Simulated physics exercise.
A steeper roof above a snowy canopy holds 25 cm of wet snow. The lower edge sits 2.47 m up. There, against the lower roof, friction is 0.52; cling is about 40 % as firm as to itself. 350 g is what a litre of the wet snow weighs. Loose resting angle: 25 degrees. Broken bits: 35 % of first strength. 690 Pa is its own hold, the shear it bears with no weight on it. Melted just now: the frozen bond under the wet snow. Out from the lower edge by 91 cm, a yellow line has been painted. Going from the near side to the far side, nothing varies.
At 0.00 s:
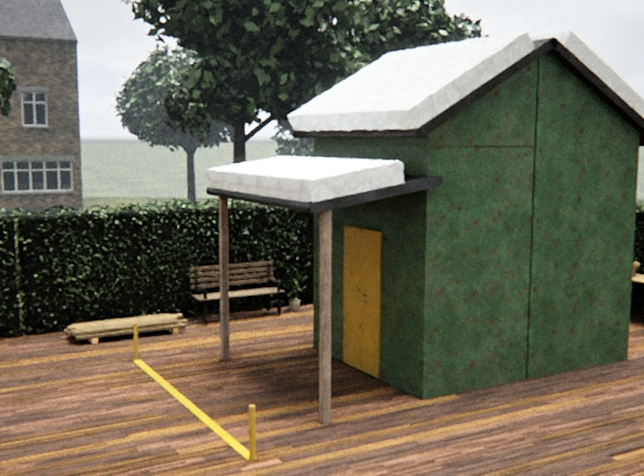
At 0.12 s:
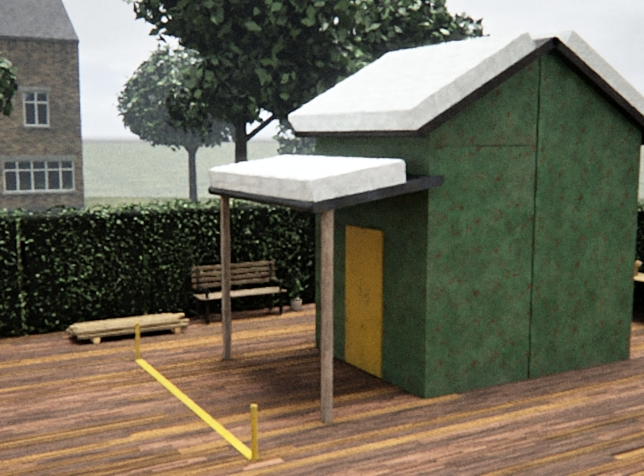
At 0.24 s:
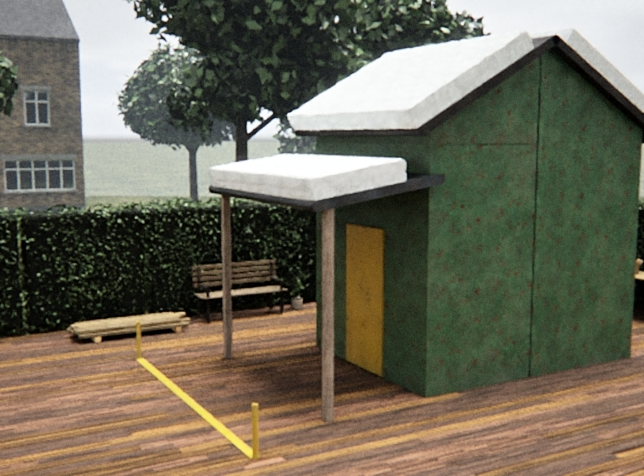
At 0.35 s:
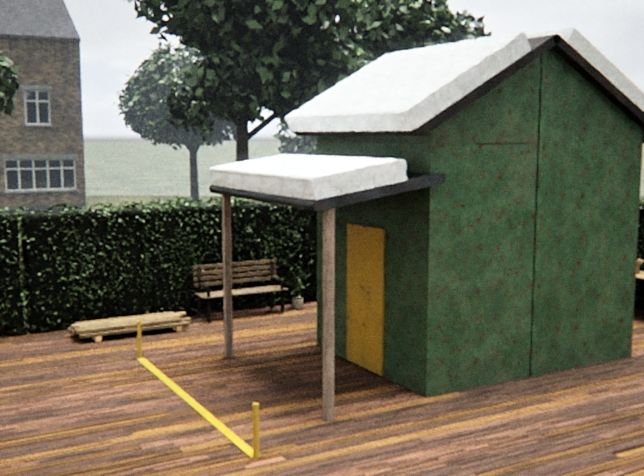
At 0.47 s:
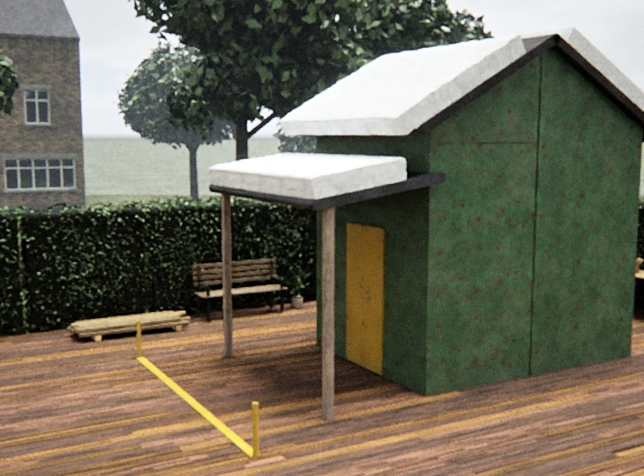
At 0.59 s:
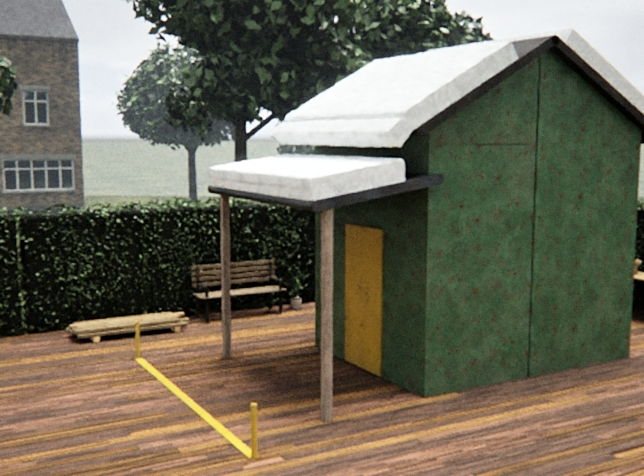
Snow slab on a green shed's steep roof slowly sliding down over its lower edge, starting to crack above a snow-covered canopy.
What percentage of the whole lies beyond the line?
About 2 %.
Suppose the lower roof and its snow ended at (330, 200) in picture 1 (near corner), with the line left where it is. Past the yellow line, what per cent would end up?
That would come to roughly 8 %.
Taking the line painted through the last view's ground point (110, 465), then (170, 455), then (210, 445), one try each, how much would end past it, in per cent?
First try around 0 per cent, second around 0 per cent, third around 1 per cent.
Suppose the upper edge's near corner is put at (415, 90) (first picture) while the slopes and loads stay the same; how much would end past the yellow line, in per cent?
30 per cent or so.
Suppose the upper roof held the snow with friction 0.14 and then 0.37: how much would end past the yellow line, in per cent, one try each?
I'd expect around 14 percent, then around 0 percent.
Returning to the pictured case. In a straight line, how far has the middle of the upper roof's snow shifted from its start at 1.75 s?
About 1.6 m.
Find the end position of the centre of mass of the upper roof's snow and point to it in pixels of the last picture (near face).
About (360, 191).
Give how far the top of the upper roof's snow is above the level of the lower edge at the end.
Roughly 1.1 m.
After 1.12 s, none is below the lower edge and 0 % is past the line.
After 1.75 s, none is below the lower edge and 0 % is past the line.
After 2.37 s, 14 % is below the lower edge and 0 % is past the line.
After 3.00 s, 15 % is below the lower edge and 2 % is past the line.
After 4.50 s, at the end, 15 % is below the lower edge and 2 % is past the line.
